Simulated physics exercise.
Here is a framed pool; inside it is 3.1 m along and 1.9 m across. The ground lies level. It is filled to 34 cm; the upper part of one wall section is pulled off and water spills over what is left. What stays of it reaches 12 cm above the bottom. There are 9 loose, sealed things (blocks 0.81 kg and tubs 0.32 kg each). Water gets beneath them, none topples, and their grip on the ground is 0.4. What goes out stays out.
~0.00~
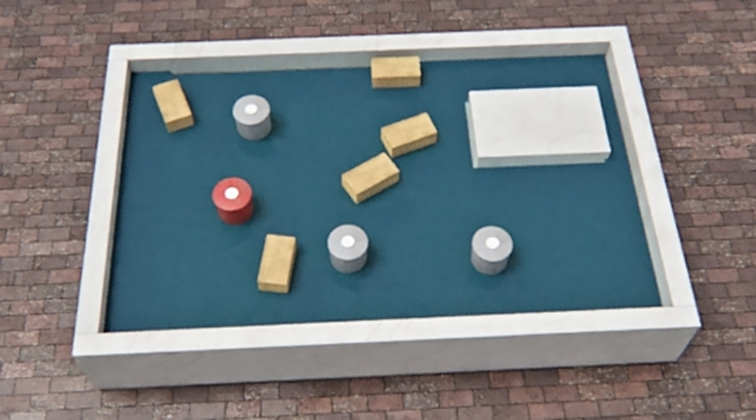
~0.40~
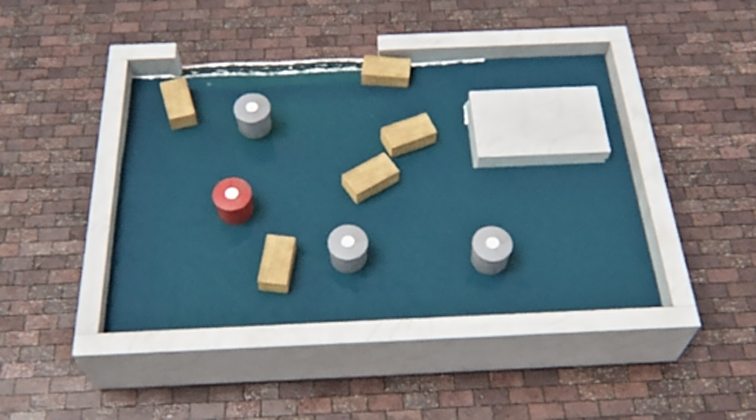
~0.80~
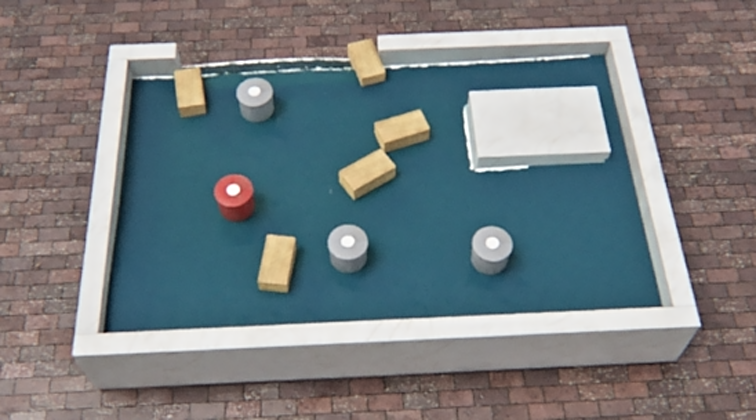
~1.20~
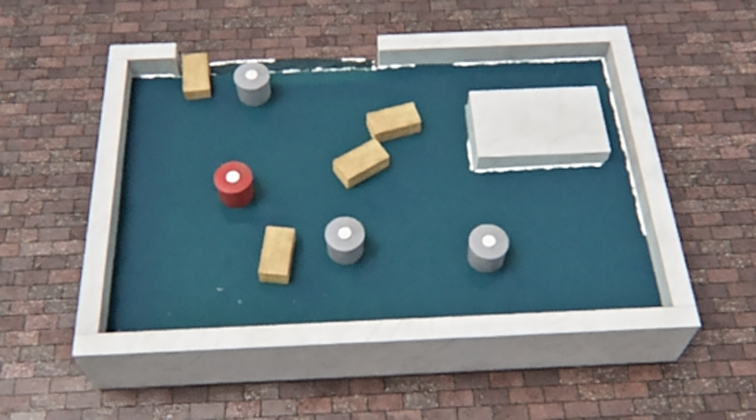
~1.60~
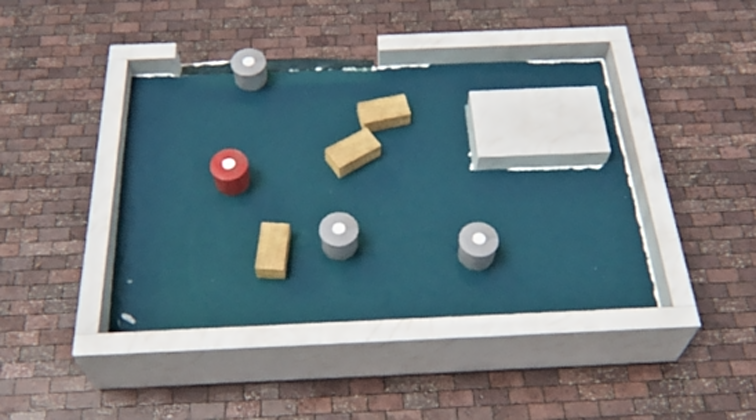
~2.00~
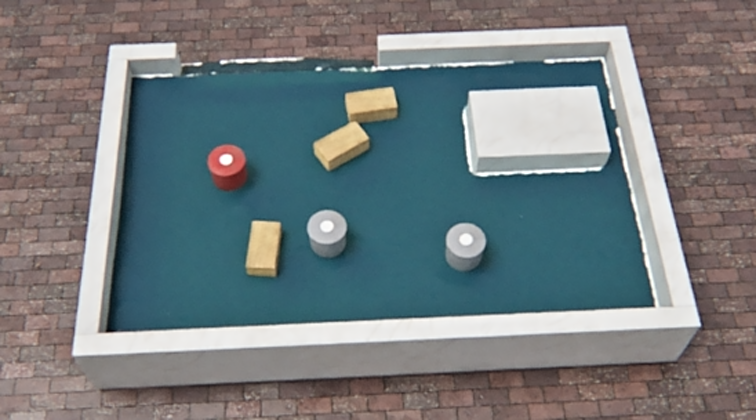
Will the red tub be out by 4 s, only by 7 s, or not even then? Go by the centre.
It leaves after the second time or never.
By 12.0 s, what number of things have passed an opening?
By then 5.
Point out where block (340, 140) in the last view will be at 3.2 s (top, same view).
Near (319, 119).
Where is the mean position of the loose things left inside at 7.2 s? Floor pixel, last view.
At about (291, 203).
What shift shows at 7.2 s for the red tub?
Roughly 100 cm by then.
After 3.2 s the red tub is near (219, 139), 0.4 m from its start, afloat; 3 of 9 are out; 6 afloat.
After 7.2 s the red tub is near (227, 79), 1.0 m from its start, afloat; 5 of 9 are out; 4 afloat.
After 12.0 s the red tub is near (237, 88), 0.9 m from its start, afloat; 5 of 9 are out; 4 afloat.
After 16.0 s the red tub is near (239, 86), 0.9 m from its start, afloat; 5 of 9 are out; 4 afloat.
